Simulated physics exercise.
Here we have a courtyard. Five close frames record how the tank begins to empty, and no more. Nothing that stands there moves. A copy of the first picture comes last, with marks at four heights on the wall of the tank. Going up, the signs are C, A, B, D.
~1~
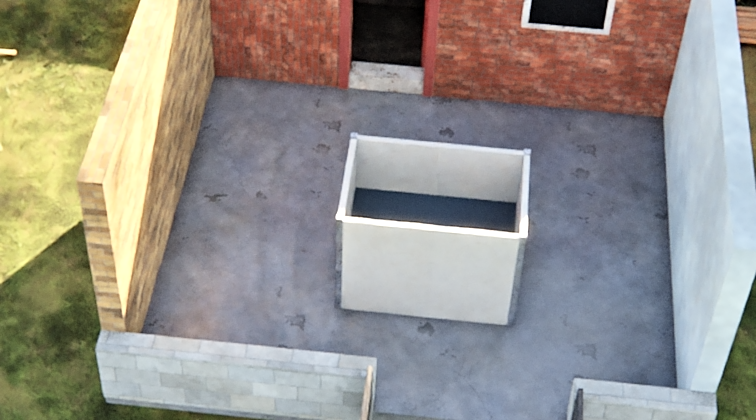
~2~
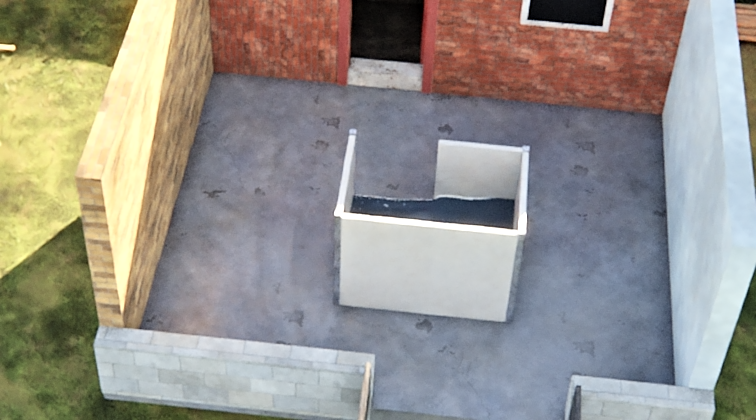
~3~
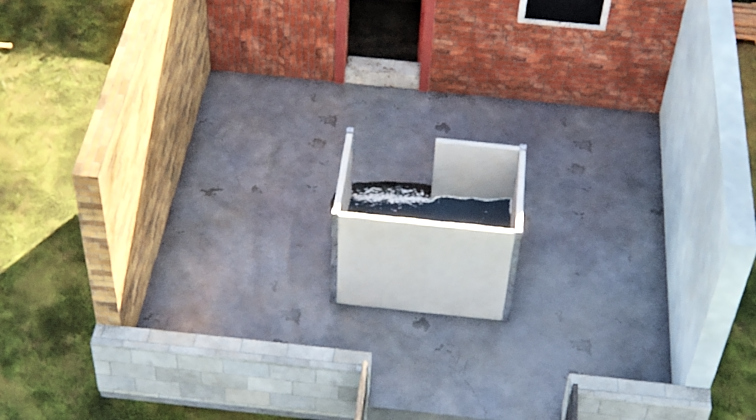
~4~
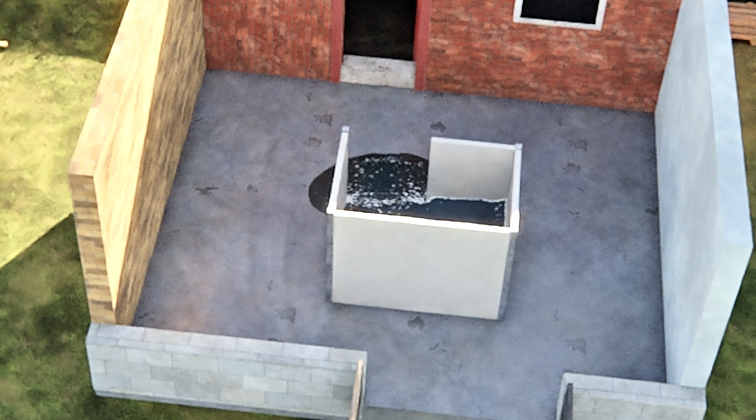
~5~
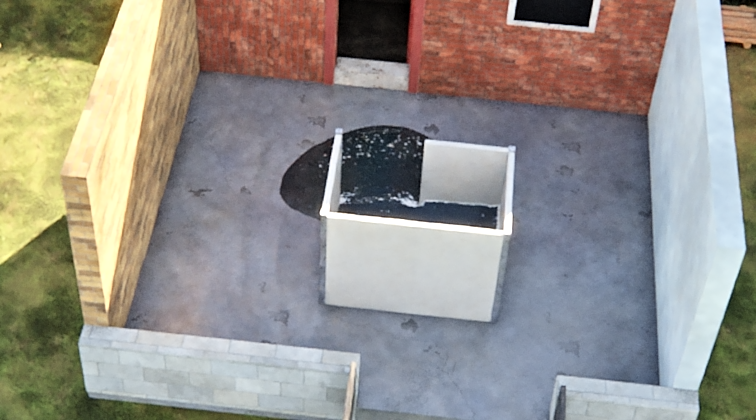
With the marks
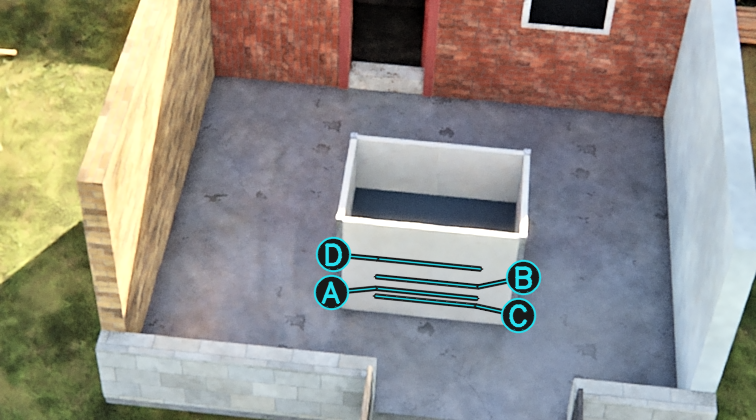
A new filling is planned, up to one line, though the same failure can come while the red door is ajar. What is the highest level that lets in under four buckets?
B will do.
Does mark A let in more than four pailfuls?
No, that is safe.
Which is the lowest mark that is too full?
It is D.
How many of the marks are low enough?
Three of them.
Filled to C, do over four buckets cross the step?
No, that is safe.
In cyan, A at (426, 293); B at (427, 281); C at (425, 301); D at (428, 263); from the bottom up C, A, B, D.
With A, nothing gets over.
With B, a bucket or two gets in.
With C, nothing gets over.
With D, about 10 bucketfuls get in.
